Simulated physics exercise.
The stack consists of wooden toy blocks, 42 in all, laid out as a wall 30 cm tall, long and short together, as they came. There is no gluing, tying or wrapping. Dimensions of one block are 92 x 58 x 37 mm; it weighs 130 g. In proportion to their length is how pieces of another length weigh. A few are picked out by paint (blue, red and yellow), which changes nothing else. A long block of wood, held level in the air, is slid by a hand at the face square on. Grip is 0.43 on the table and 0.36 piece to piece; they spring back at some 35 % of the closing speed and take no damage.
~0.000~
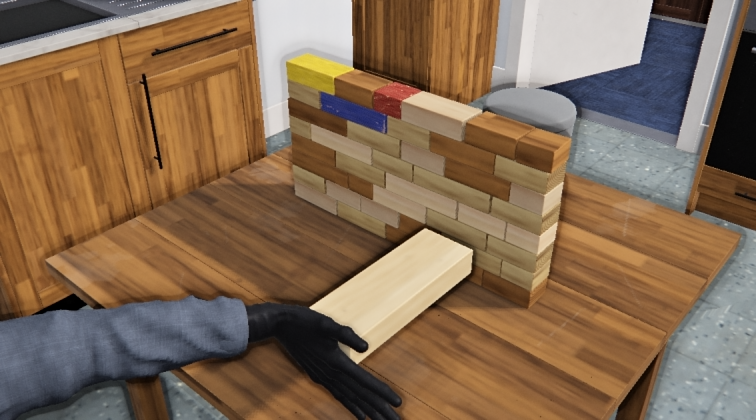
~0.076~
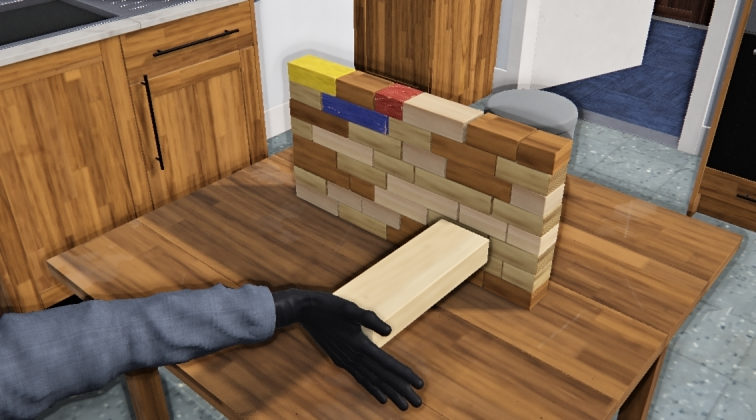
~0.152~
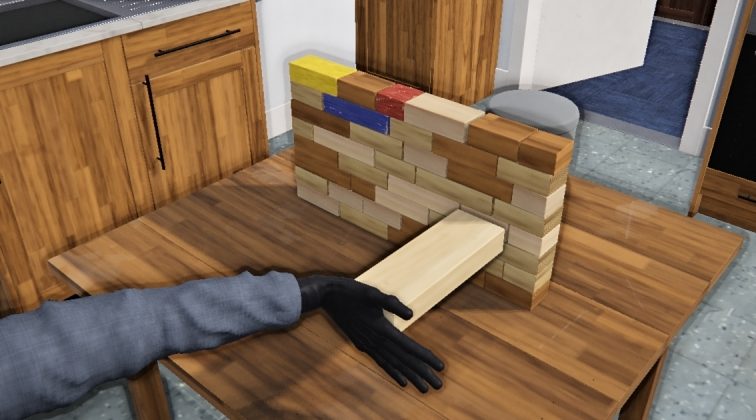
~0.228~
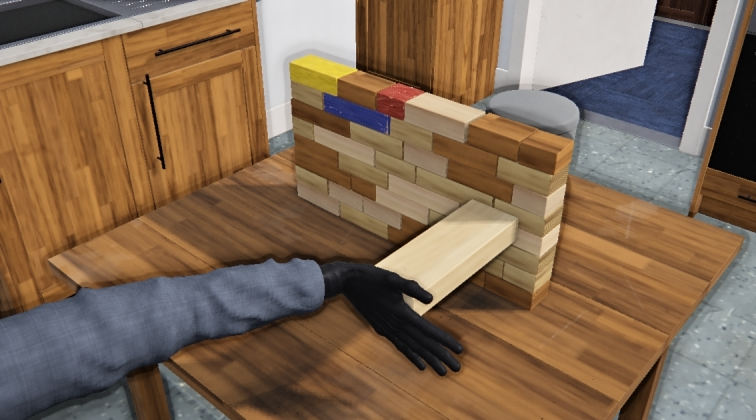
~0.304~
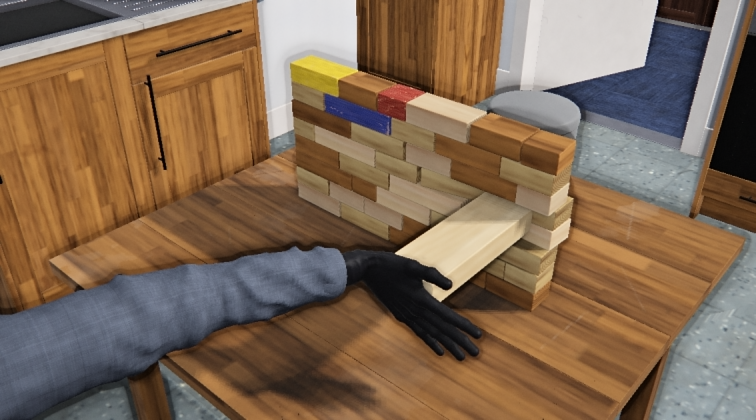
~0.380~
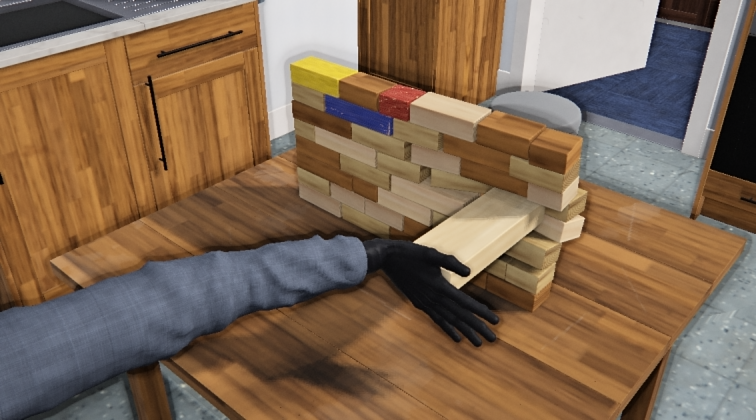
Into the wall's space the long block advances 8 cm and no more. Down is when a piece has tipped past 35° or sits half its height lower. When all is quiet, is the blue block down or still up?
Still up.
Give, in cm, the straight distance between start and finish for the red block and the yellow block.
Red ends up 44 cm away; yellow ends up 0 cm away.
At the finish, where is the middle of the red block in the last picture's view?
Near (434, 146).
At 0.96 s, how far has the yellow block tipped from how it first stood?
About 0°.
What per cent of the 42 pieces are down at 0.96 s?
35 %.
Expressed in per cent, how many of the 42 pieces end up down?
My estimate is roughly 35 per cent.
After 0.66 s, 7 of the 42 blocks down; blue block unmoved; red block 22° from how it stood.
After 0.96 s, 15 of the 42 blocks down; blue block unmoved; red block on its side.
In the end (1.8 s), 15 of the 42 blocks down; blue block unmoved; red block 26 cm lower; yellow block unmoved. From the last view, middles, blue block near (366, 110), red block near (434, 145).
